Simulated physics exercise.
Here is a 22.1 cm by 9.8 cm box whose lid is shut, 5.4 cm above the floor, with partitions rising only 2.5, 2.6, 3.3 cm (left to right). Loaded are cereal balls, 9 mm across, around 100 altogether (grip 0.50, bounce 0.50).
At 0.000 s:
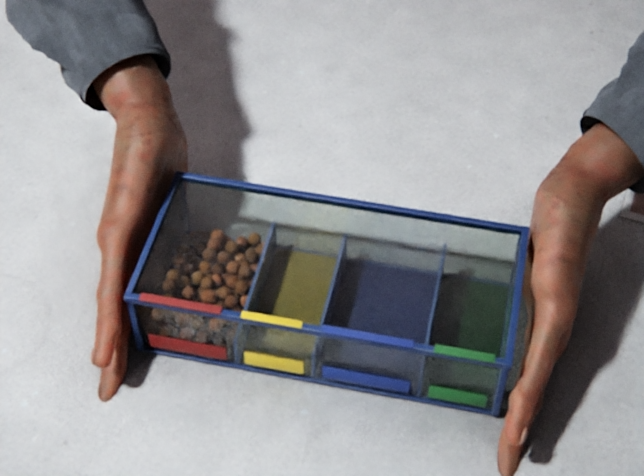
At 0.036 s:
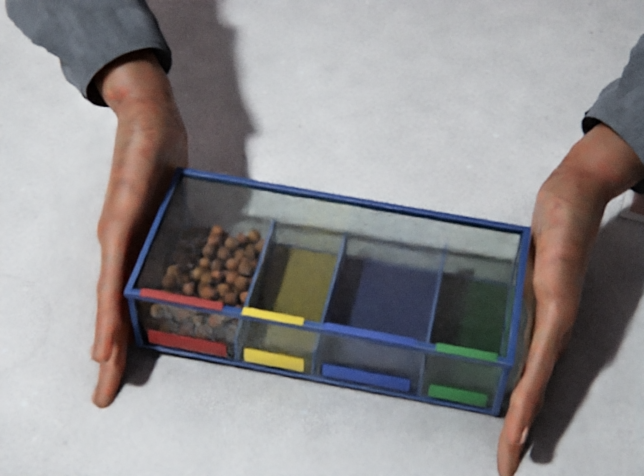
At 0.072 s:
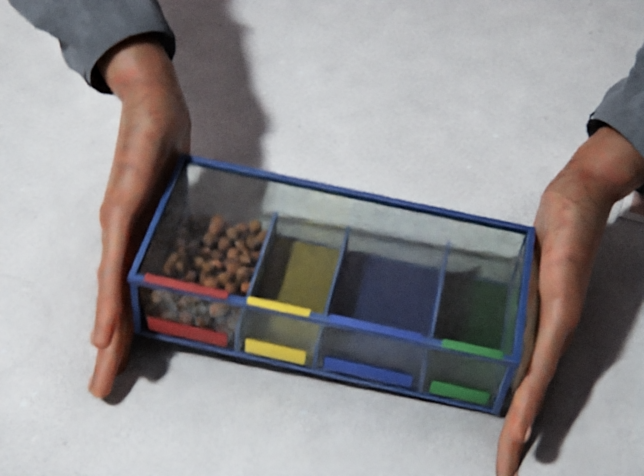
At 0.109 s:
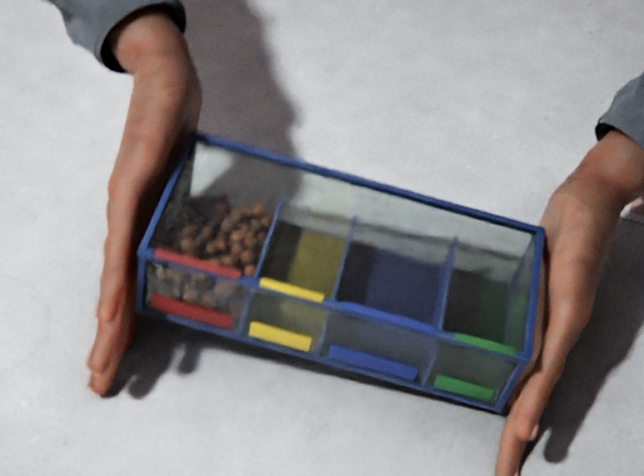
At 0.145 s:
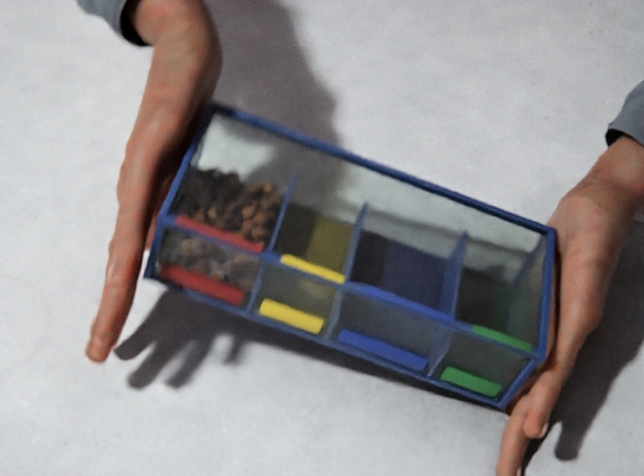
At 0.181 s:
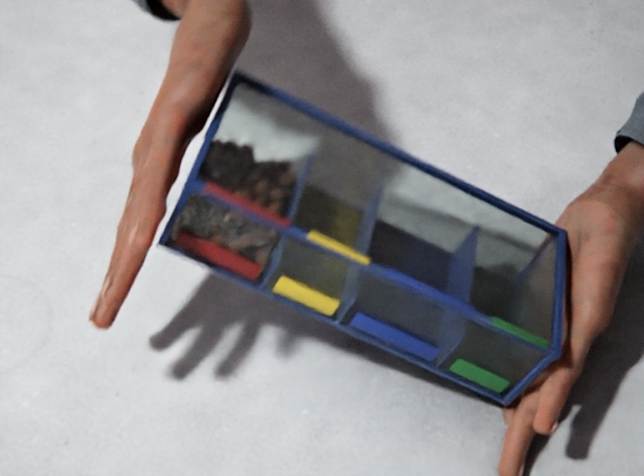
A clear, blue-edged box with a heap of small brown balls in its red-marked left section was held between two hands, then tilted faster and faster as its left end rose.
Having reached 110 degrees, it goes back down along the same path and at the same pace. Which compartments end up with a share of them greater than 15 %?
In the end red compartment: It'll probably finish at or short of fifteen percent of the pieces; blue compartment: It'll probably finish past fifteen percent of the pieces; green compartment: It'll probably finish past fifteen percent of the pieces; yellow compartment: It'll probably finish at or short of fifteen percent of the pieces.
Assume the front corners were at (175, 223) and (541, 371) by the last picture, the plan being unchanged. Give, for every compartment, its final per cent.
Per cent by compartment: Red 0, blue 10, green 90, yellow 0.
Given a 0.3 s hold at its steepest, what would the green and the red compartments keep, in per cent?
Final amounts would be green 70% and red 0%.
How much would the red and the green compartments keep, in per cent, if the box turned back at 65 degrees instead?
Result - red 45 percent, green 0 percent.
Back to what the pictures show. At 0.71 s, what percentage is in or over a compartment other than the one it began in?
Estimate: Some 70 %.
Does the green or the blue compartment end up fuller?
The green compartment ends up with more.
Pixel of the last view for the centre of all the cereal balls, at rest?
I'd put it at about (447, 300).
After 0.71 s, tilt 109 degrees; red 30 %, blue 15 %, green 10 %, yellow 50 %.
After 1.06 s, tilt 45 degrees; red 5 %, blue 40 %, green 55 %.
After 1.50 s, tilt 0 degrees; red 5 %, blue 40 %, green 55 %.
At rest (1.9 s), red 5 %, blue 40 %, green 55 %, yellow 0 %.
